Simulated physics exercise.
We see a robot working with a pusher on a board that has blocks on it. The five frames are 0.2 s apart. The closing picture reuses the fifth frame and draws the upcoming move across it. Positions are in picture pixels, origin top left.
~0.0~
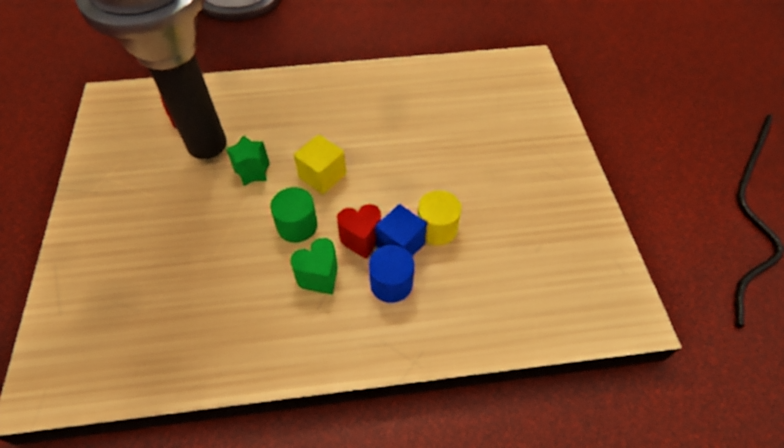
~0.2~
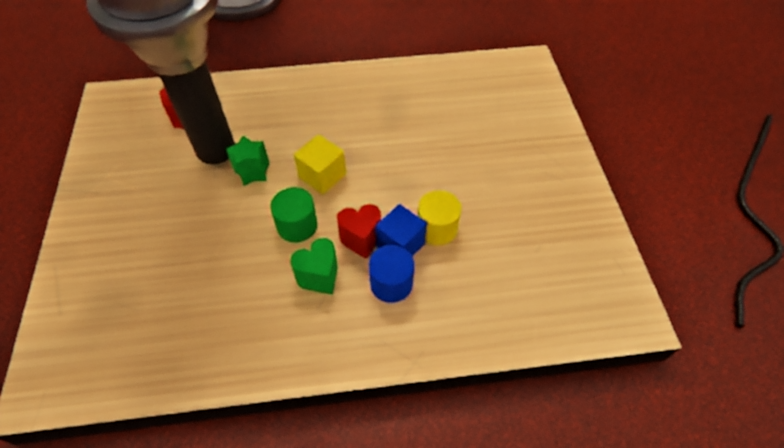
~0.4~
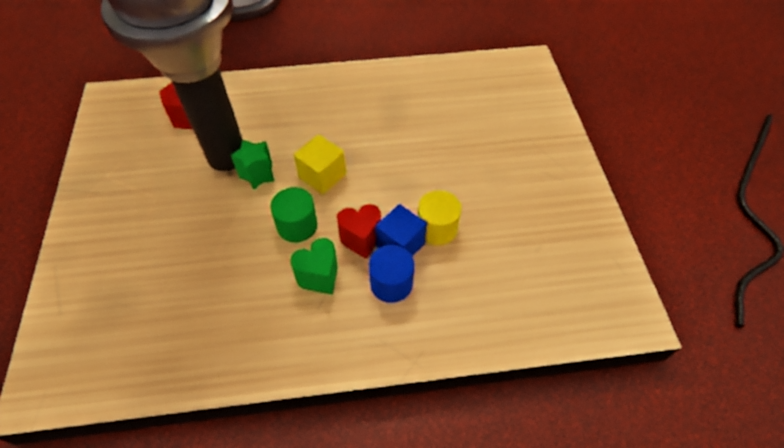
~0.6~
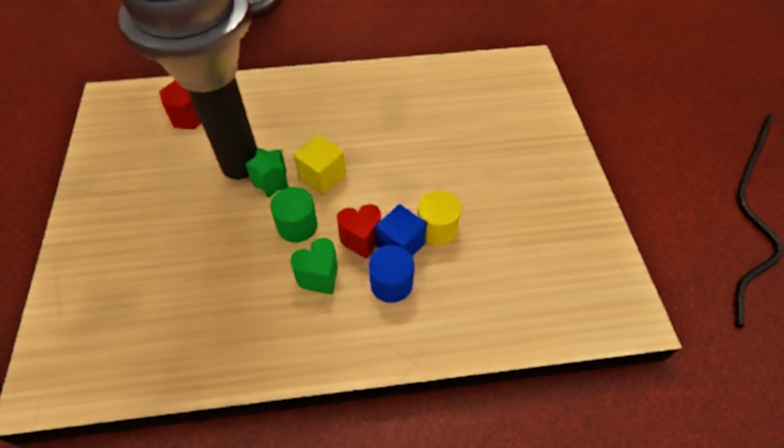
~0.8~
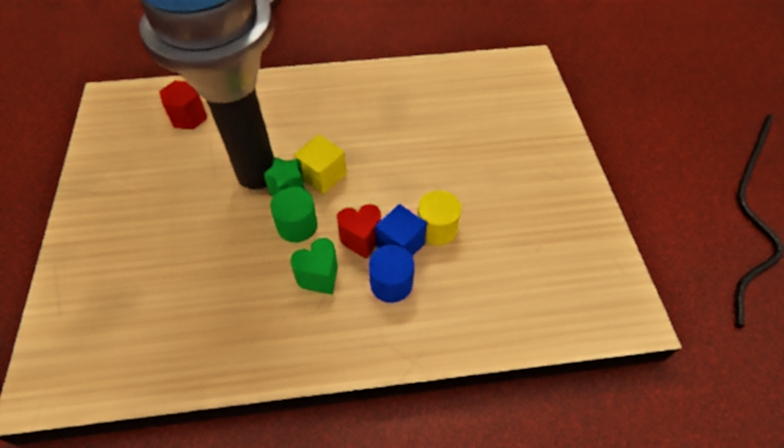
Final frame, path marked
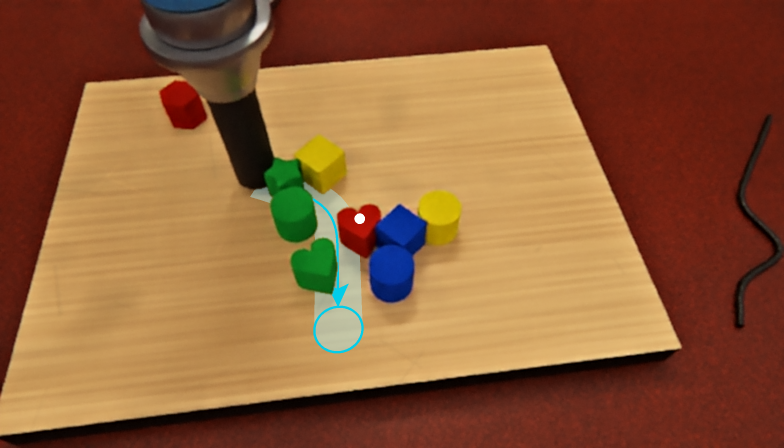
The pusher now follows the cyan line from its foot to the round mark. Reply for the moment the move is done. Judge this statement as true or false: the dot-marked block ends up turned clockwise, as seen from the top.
That statement is not accurate.
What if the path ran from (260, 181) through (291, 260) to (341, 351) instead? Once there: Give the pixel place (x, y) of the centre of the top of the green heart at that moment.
Expect it around (372, 301).
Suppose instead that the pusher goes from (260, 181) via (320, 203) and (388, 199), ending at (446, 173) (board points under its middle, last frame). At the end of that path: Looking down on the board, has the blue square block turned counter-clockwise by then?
Yes - that is the case.
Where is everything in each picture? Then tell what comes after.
Pusher tip at (207, 145); block tops, green star-shaped block at (245, 149); green heart at (315, 257); yellow square block at (319, 153); red heart at (360, 219); blue square block at (401, 224), in the first frame.
Pusher at (216, 150); blocks unchanged, in the second frame.
Pusher at (227, 156); green star-shaped block at (251, 152), in the third frame.
Pusher at (241, 164); green star-shaped block at (266, 160), in the fourth frame.
Pusher at (257, 174); green star-shaped block at (283, 170); green heart at (315, 257); yellow square block at (319, 152); red heart at (360, 219); blue square block at (401, 224), in the fifth frame.
Path on the board, from (260, 181) via (319, 204) and (338, 259), ending at (338, 329); the dot is on the red heart.
What follows on the original path. One third of the way, pusher at (318, 196); green star-shaped block at (347, 197); yellow square block at (336, 149), turned 25° anticlockwise; red heart at (362, 221).
Two thirds of the way, pusher at (336, 253); green star-shaped block at (370, 254); green heart at (314, 280); yellow square block at (336, 149), turned 25° anticlockwise; red heart at (391, 279), turned 15° anticlockwise; blue square block at (421, 242), turned 60° anticlockwise.
At the end, pusher at (337, 323); green star-shaped block at (376, 302), turned 40° anticlockwise; green heart at (290, 328), turned 90° clockwise; yellow square block at (336, 149), turned 25° anticlockwise; red heart at (414, 310), turned 50° anticlockwise; blue square block at (421, 242), turned 60° anticlockwise.
